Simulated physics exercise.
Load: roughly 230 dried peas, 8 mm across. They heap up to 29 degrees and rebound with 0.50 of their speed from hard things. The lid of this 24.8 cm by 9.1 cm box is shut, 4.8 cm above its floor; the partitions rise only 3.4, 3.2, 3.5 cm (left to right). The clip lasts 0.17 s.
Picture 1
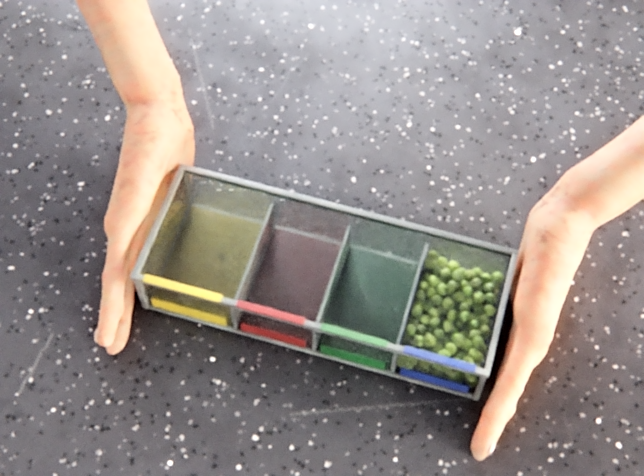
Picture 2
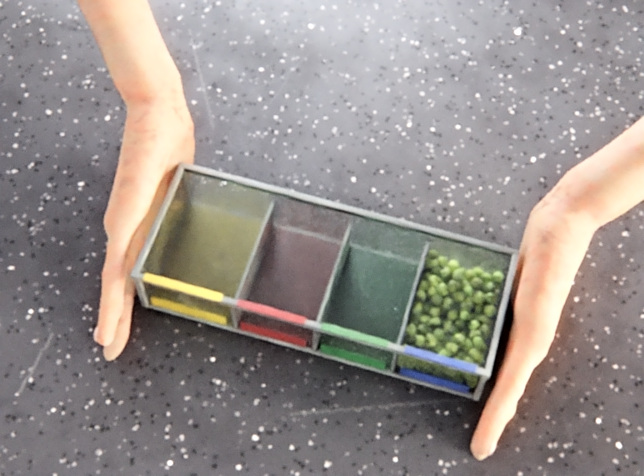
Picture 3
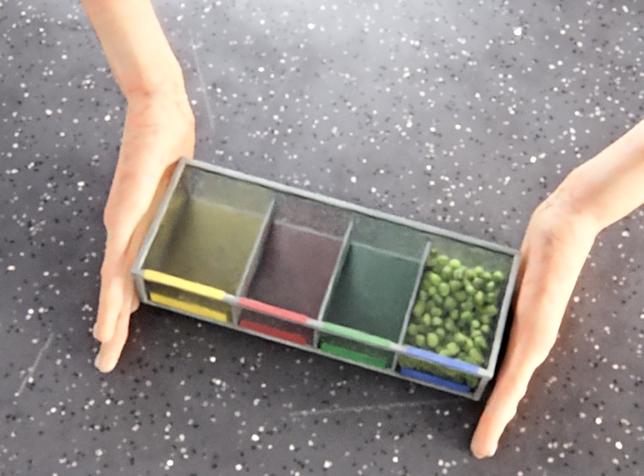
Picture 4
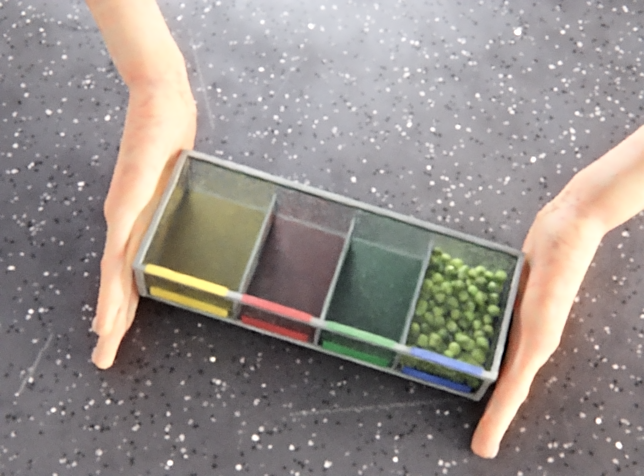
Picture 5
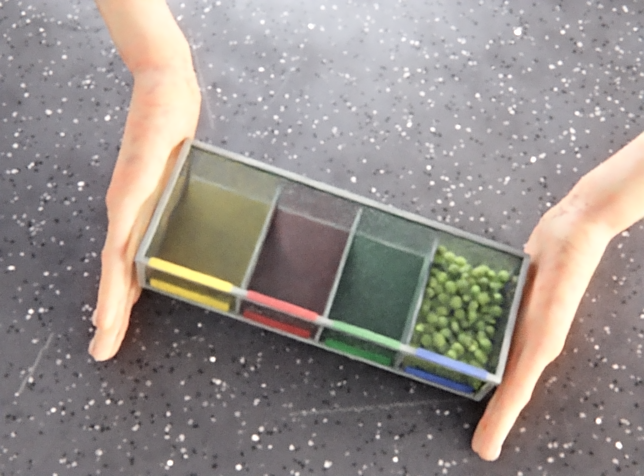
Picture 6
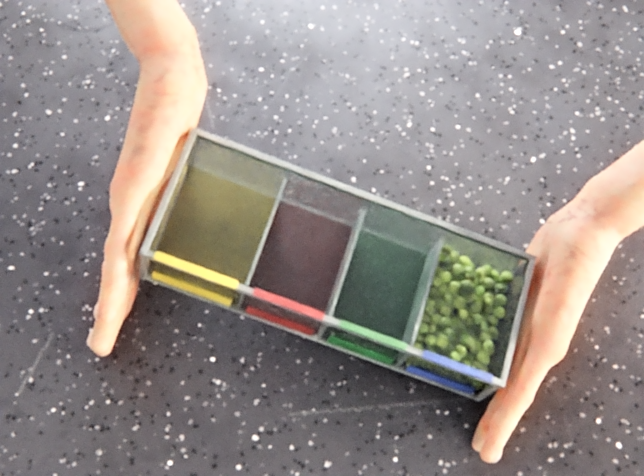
On a dark speckled surface, two hands held a clear box with four colour-marked sections and slowly tilted it, raising its left side slightly, while the green peas stayed in the blue-marked section at the right.
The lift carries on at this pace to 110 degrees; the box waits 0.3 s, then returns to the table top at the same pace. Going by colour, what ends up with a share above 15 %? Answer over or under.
Red under, blue over, green under, yellow under.
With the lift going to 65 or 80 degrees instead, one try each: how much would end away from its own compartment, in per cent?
About 0 and 0 per cent.
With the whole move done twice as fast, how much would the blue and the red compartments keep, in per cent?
Then: Blue 100; red 0.
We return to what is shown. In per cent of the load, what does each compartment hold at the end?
Red 0, blue 100, green 0, yellow 0.
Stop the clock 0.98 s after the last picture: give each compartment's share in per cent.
Red 0, blue 100, green 0, yellow 0.
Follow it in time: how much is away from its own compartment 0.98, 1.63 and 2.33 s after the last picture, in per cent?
In turn: 0, 0, 0.
Then, 0.98 s after the last picture, tilt 110 degrees; blue 100 %.
Then, 1.63 s after the last picture, tilt 60 degrees; blue 100 %.
Then, 2.33 s after the last picture, tilt 0 degrees; blue 100 %.
In the end, red 0 %, blue 100 %, green 0 %, yellow 0 %.
